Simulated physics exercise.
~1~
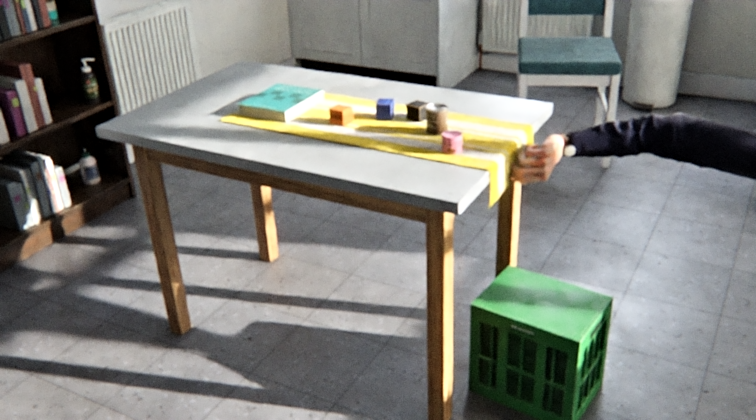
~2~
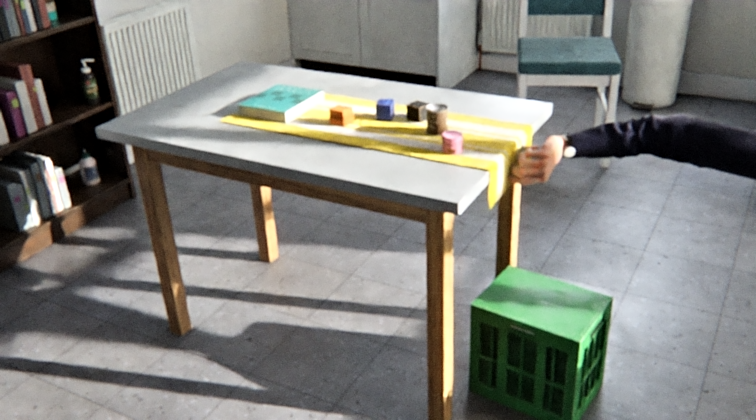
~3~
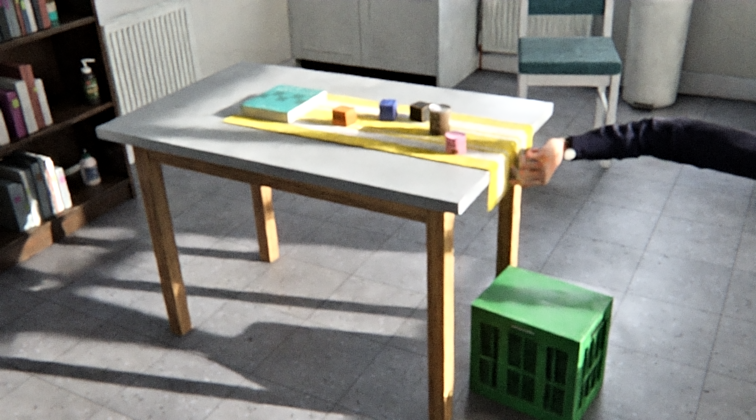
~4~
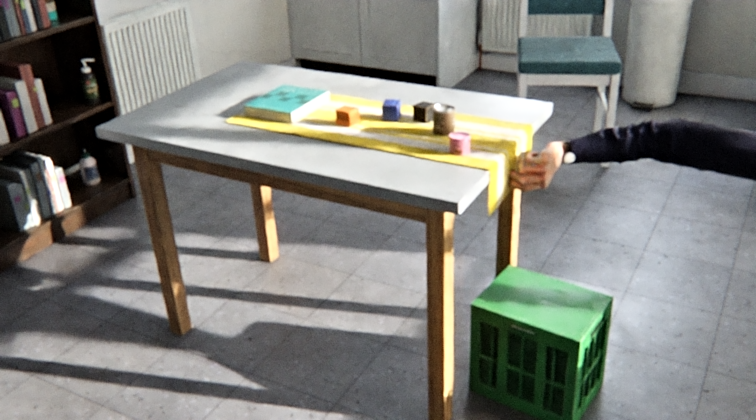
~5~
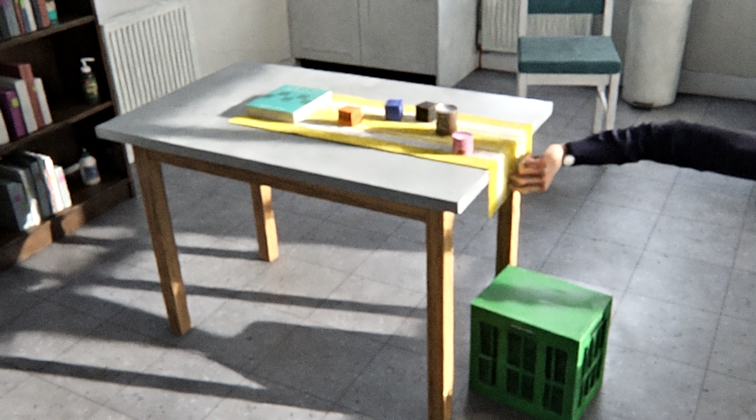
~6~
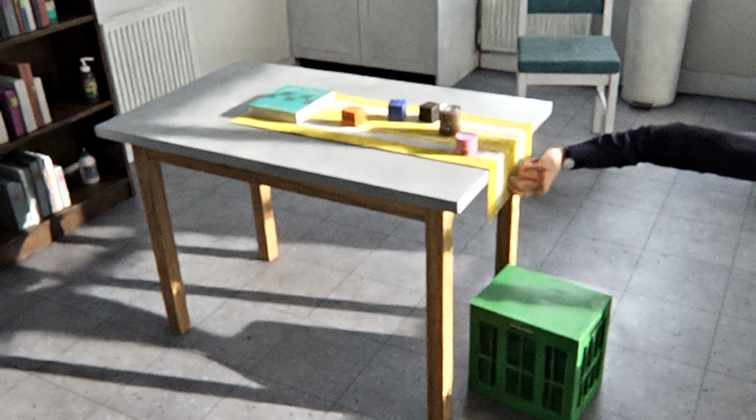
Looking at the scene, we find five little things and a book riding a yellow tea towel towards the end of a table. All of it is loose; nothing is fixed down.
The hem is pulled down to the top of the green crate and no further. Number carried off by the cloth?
Just three fall.
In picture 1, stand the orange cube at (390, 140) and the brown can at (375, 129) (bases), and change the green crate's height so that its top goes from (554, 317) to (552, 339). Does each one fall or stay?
Outcome for the orange cube: It is lost. Outcome for the brown can: It is lost.
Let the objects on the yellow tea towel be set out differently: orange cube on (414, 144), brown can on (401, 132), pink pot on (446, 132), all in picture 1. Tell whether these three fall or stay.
The orange cube ends up off; the brown can ends up off; the pink pot ends up off.
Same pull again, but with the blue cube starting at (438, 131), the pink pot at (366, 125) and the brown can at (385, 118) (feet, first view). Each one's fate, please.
The blue cube is carried off; the pink pot remains up; the brown can survives.
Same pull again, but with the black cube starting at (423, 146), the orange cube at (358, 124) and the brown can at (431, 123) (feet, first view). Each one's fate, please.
Here's how it goes: The black cube leaves the top, the orange cube remains in place and the brown can leaves the top.
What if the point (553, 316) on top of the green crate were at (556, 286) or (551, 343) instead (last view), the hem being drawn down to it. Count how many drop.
It comes to 2 and 4 over the edge.
Early on, hem near (510, 224); all still up.
Midway, hem near (510, 264); pink pot and brown can gone.
Near the end, hem on the crate; pink pot, brown can and black cube gone.
Finally, hem on the crate; pink pot, brown can and black cube gone. It carries off three.
